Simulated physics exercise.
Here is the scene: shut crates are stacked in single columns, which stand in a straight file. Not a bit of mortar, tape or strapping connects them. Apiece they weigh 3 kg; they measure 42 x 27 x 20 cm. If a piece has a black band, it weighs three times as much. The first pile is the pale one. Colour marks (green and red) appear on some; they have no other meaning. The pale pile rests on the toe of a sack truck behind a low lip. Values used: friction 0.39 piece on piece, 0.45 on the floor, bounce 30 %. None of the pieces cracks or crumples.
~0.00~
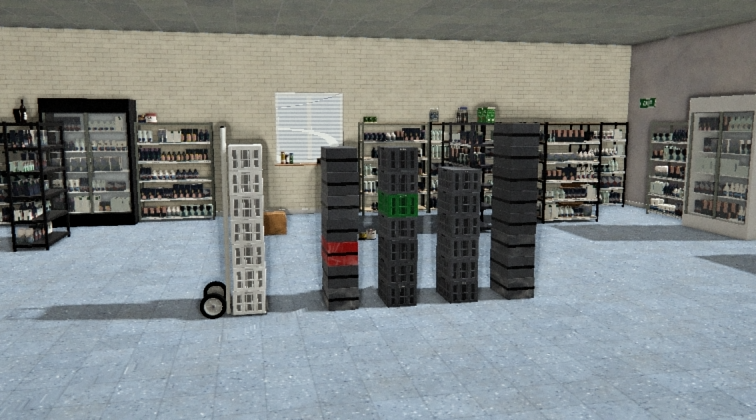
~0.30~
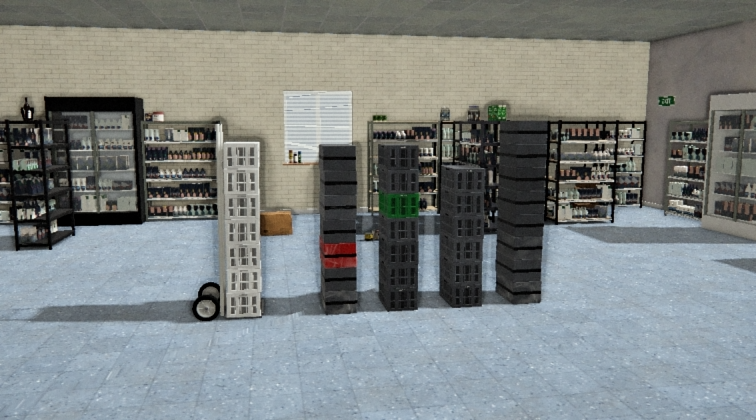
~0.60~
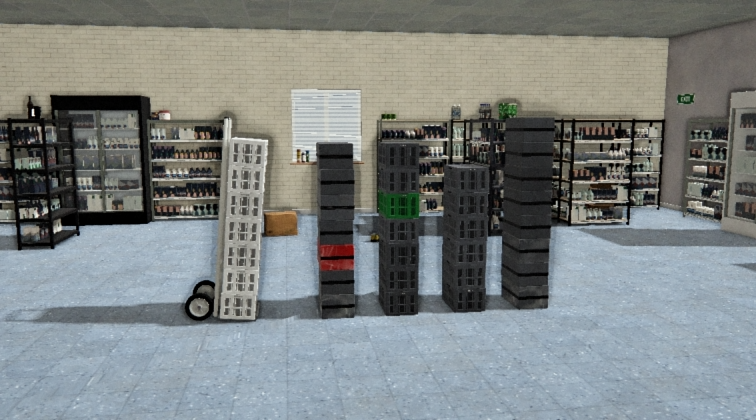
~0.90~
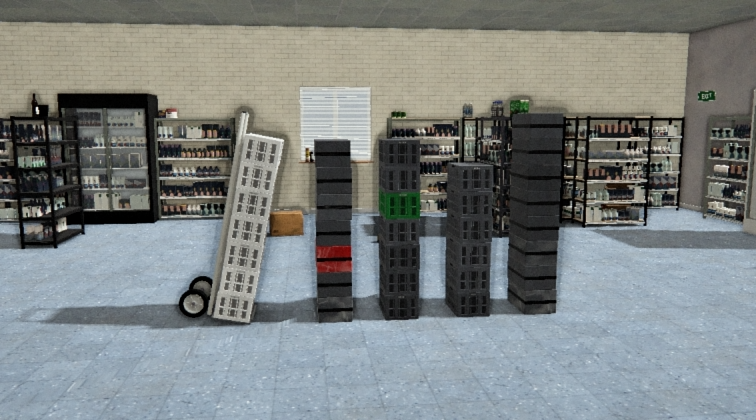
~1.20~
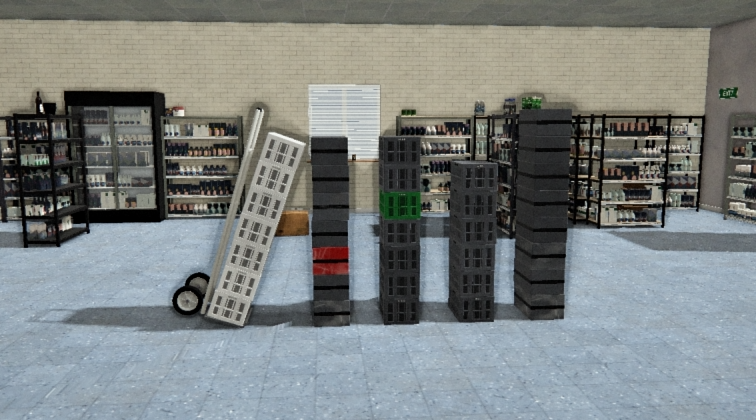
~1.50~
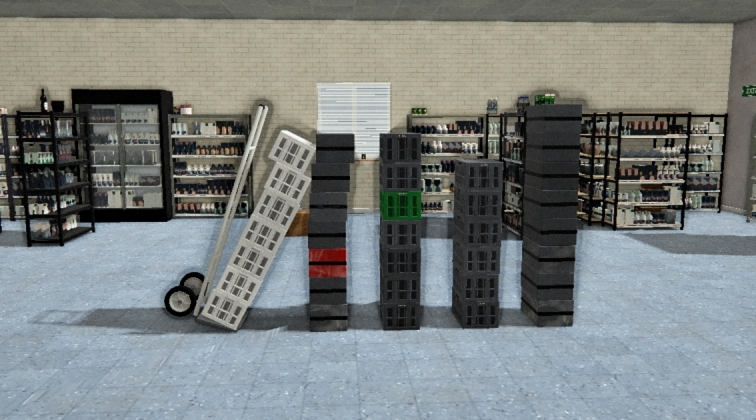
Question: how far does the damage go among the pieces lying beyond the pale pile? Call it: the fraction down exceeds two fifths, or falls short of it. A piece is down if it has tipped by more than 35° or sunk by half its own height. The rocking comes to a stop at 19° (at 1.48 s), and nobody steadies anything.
It falls short of two fifths.
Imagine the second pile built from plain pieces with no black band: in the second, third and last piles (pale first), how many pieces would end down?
Second 7, third 7, last 8.
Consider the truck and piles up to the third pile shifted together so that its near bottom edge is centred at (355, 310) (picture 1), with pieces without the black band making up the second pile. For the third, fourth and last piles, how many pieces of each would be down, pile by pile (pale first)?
Result: Third pile 7, fourth pile 0, last pile 0.
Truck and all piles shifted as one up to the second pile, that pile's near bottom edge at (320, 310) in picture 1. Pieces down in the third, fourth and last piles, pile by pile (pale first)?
Pile by pile, you'd see third at 0, fourth at 0 and last at 0 down.
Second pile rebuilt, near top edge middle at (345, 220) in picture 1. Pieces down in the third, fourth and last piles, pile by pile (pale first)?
Third 0, fourth 0, last 0.
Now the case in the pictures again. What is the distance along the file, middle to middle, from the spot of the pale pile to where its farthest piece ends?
60 cm.
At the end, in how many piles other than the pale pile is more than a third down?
In total, 0.
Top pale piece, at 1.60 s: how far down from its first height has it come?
10 cm lower.
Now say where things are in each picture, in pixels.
In the first picture (we follow the side turned to the camera; the camera moves round a little), truck frame (223, 166) 0° forward; green crate (403, 206); red crate (343, 254); no other piece has moved.
In the second picture, truck frame (218, 164) 1° forward; green crate (404, 206).
In the third picture, truck frame (224, 159) 5° forward, top of the pale pile leaning 5°; green crate (403, 206); no other piece has moved.
In the fourth picture, truck frame (236, 155) 11° forward, top of the pale pile leaning 11°; green crate (403, 206); no other piece has moved.
In the fifth picture, truck frame (247, 152) 17° forward, top of the pale pile leaning 20°; red crate (331, 261); no other piece has moved.
In the sixth picture, truck frame (247, 149) 19° forward, top of the pale pile leaning 27°; red crate (327, 263); green crate (403, 206); 2 stirred so far.
Around 1.60 s, 0 of the pale pile down; none of the 28 other crates down, 2 disturbed.
Finally (2.5 s), 0 of the pale pile down; none of the 28 other crates down, 2 disturbed; red crate unmoved; green crate unmoved. That is 0 per cent. Seen by the last camera, middles, red crate near (328, 257), green crate near (399, 202).
